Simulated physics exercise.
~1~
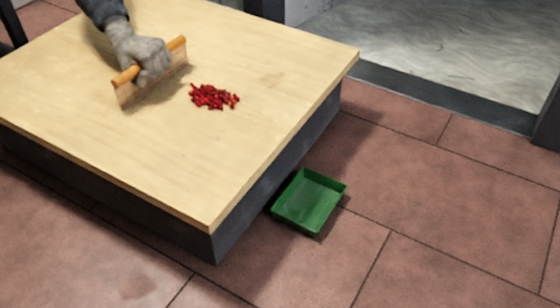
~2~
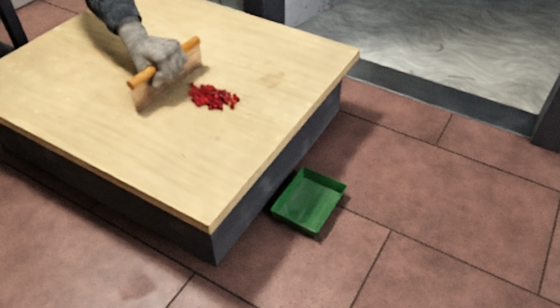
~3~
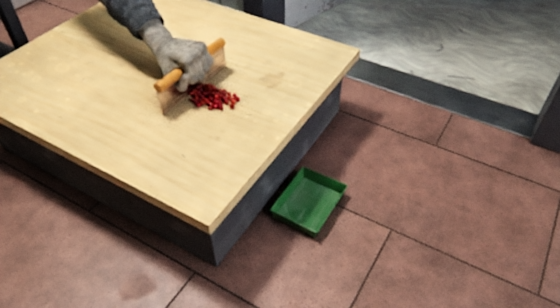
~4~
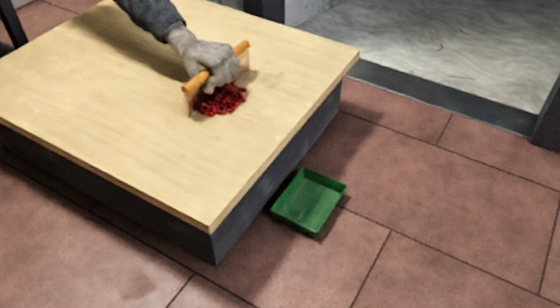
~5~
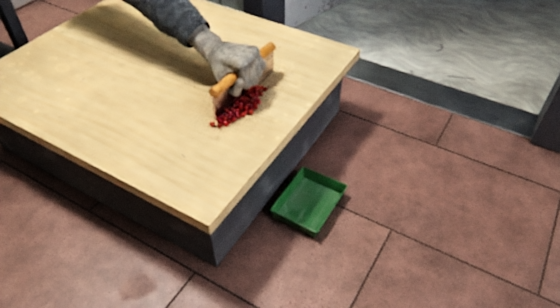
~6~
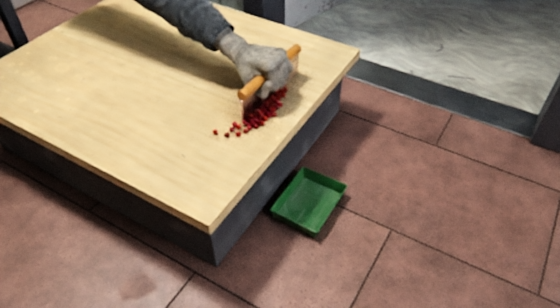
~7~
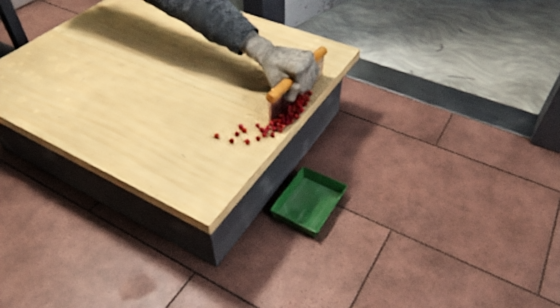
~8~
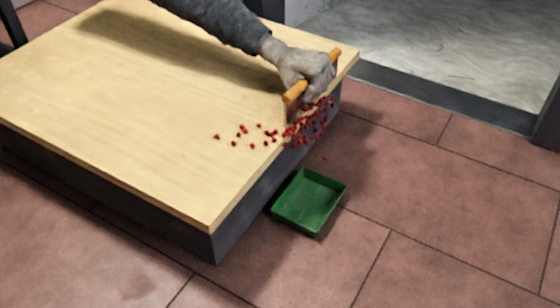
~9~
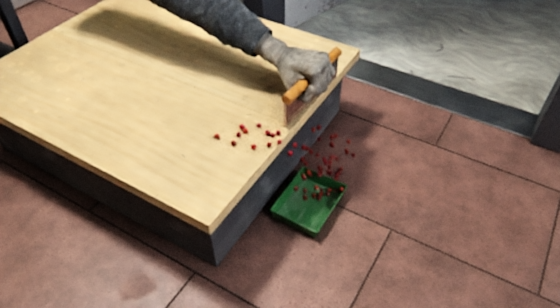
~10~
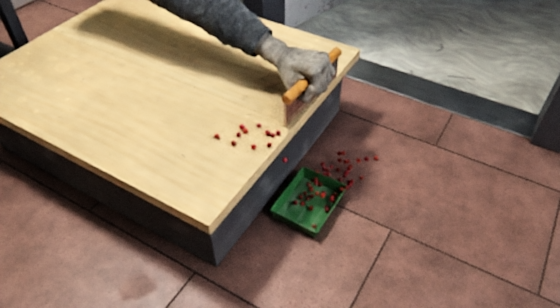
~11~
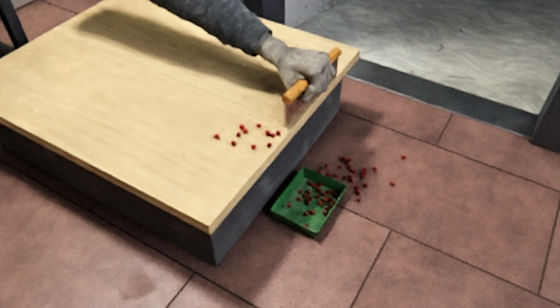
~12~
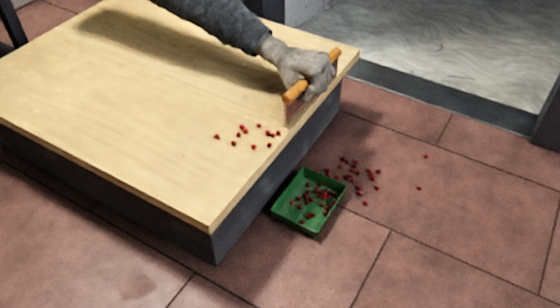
At first, a gloved hand holds an orange-handled scraper on a pale wooden tabletop, to the left of a small heap of red cranberries, while a green tin sits on the tiled floor below. The hand pushes the scraper to the right until it meets the heap and drives it toward the table's edge. As it moves, the berries spread out and some trail behind on the wood. The scraper stops at the edge, and most of the berries spill over. Many land in the tin, many others scatter on the tiles to its right, and a few remain on the tabletop.
